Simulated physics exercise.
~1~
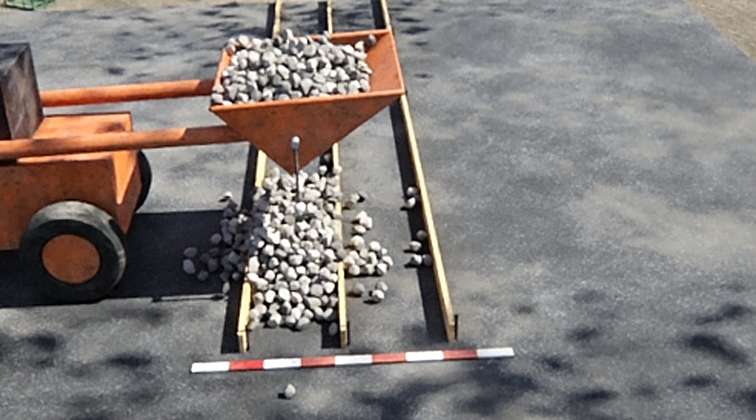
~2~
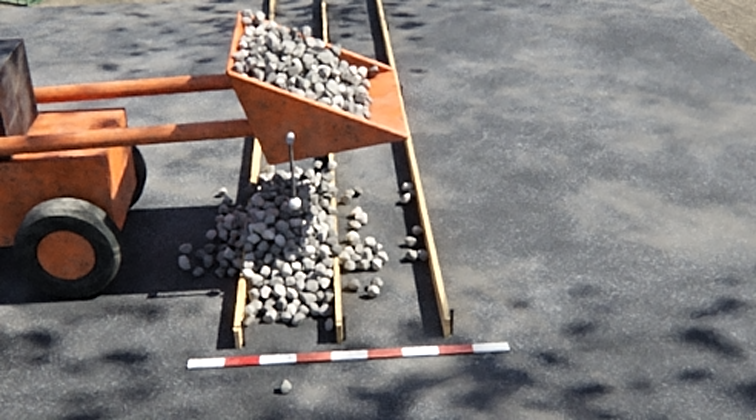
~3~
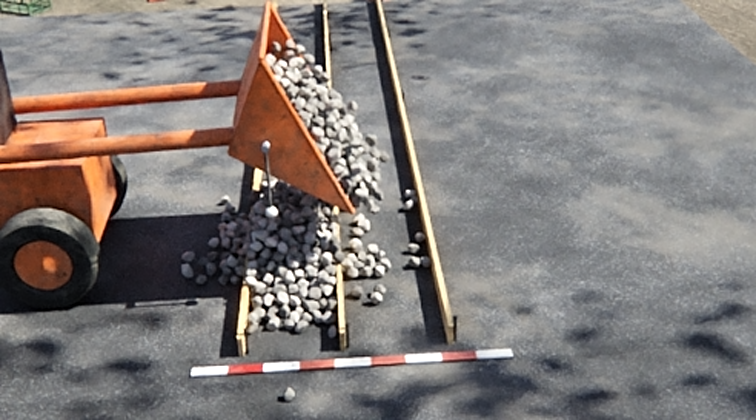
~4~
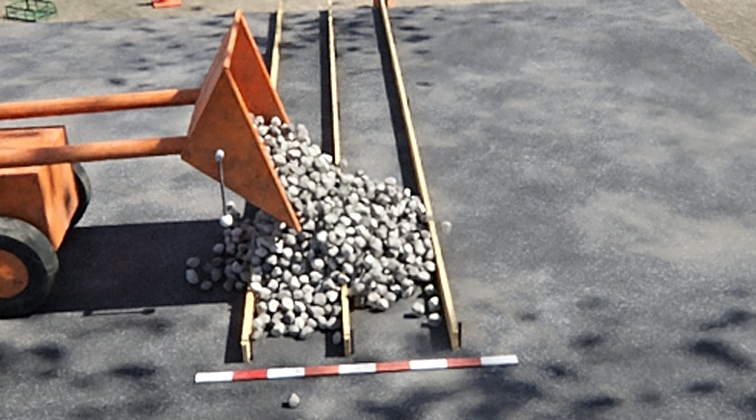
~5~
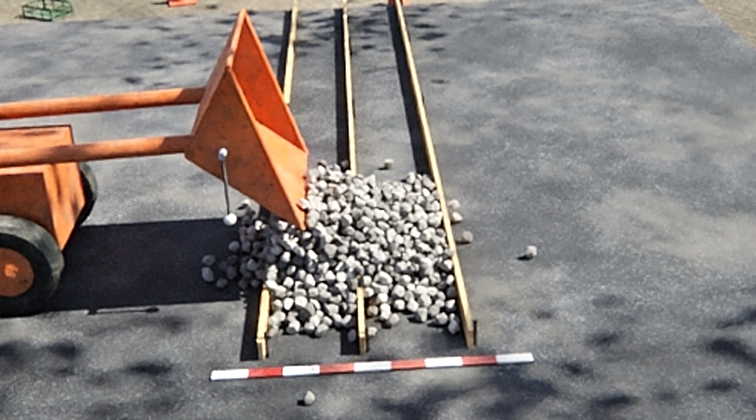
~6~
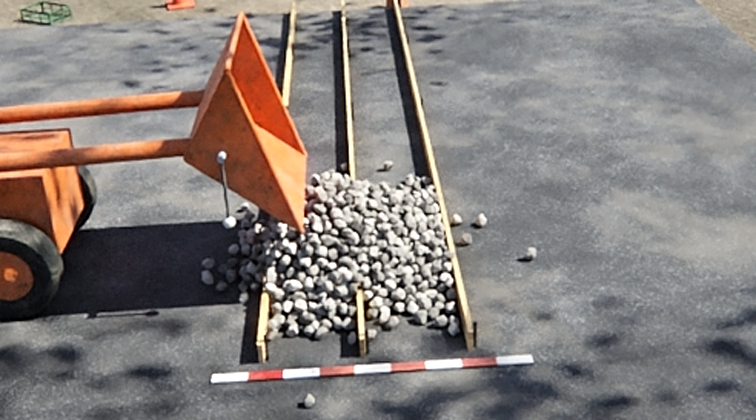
A stretch of grey asphalt, dappled with shadow, is seen from above in a slightly swaying view. At left stands an orange machine with black tyres, its two long arms holding a bucket of grey stones over an earlier heap, among wooden planks, with a red-and-white staff in front. The bucket tips to the right as the machine backs leftward, and stones begin sliding over its lip. They pour onto the heap and spread across to the farthest plank. At the end the bucket hangs steeply tilted and empty, the widened pile lies still, and a few stray stones rest beyond the last plank.
